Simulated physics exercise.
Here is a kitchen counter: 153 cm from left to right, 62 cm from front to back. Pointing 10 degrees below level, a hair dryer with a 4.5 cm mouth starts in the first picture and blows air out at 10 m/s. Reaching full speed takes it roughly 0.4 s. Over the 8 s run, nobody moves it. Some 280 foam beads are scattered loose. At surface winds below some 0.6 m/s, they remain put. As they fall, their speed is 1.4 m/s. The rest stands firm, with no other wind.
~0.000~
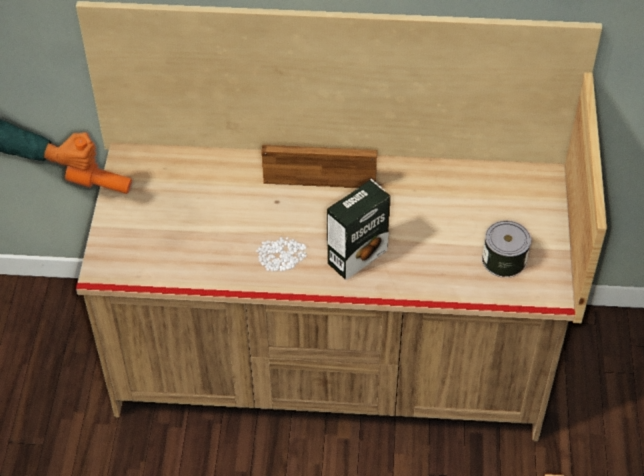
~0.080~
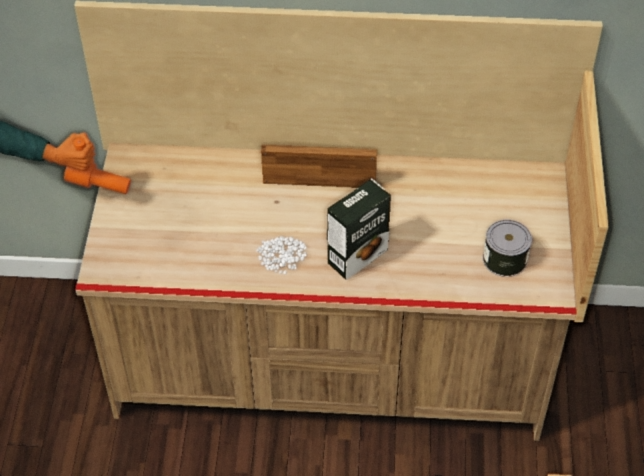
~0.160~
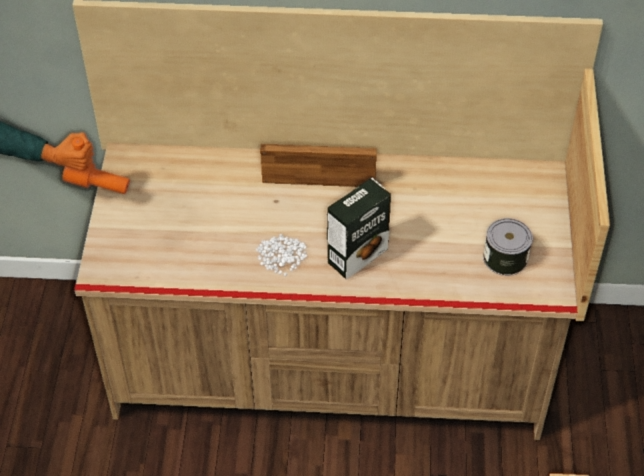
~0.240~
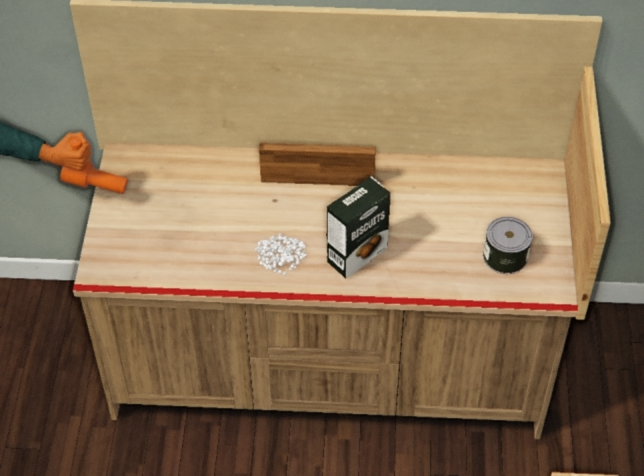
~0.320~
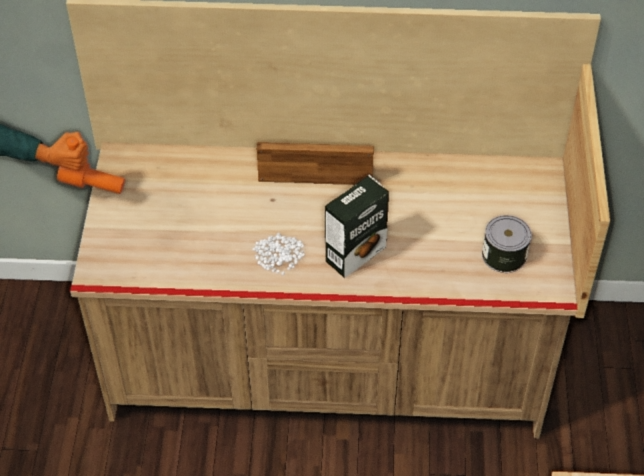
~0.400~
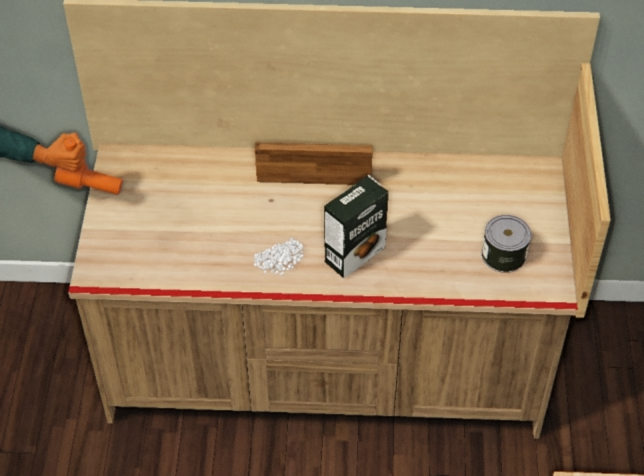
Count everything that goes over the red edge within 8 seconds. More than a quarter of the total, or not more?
Loss there overshoots a quarter.
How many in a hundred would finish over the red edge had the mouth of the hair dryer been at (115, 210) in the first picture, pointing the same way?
It would come out near 50 in a hundred.
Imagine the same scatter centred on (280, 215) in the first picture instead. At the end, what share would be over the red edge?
Roughly 10 per cent.
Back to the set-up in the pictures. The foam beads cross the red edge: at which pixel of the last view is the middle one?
The middle of the crossings lies near (332, 302) in the last picture.
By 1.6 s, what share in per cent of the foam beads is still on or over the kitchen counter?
Roughly 3 %.
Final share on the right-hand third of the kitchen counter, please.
Roughly 1 in a hundred.
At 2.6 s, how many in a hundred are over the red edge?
Roughly 100 in a hundred by then.
After 1.6 s, 97 % are over the red edge; 97 % have settled or left.
After 2.6 s, 98 % are over the red edge; 98 % have settled or left.
After 4.4 s, 98 % are over the red edge; 98 % have settled or left.
After 8.0 s, at the end, 98 % are over the red edge.
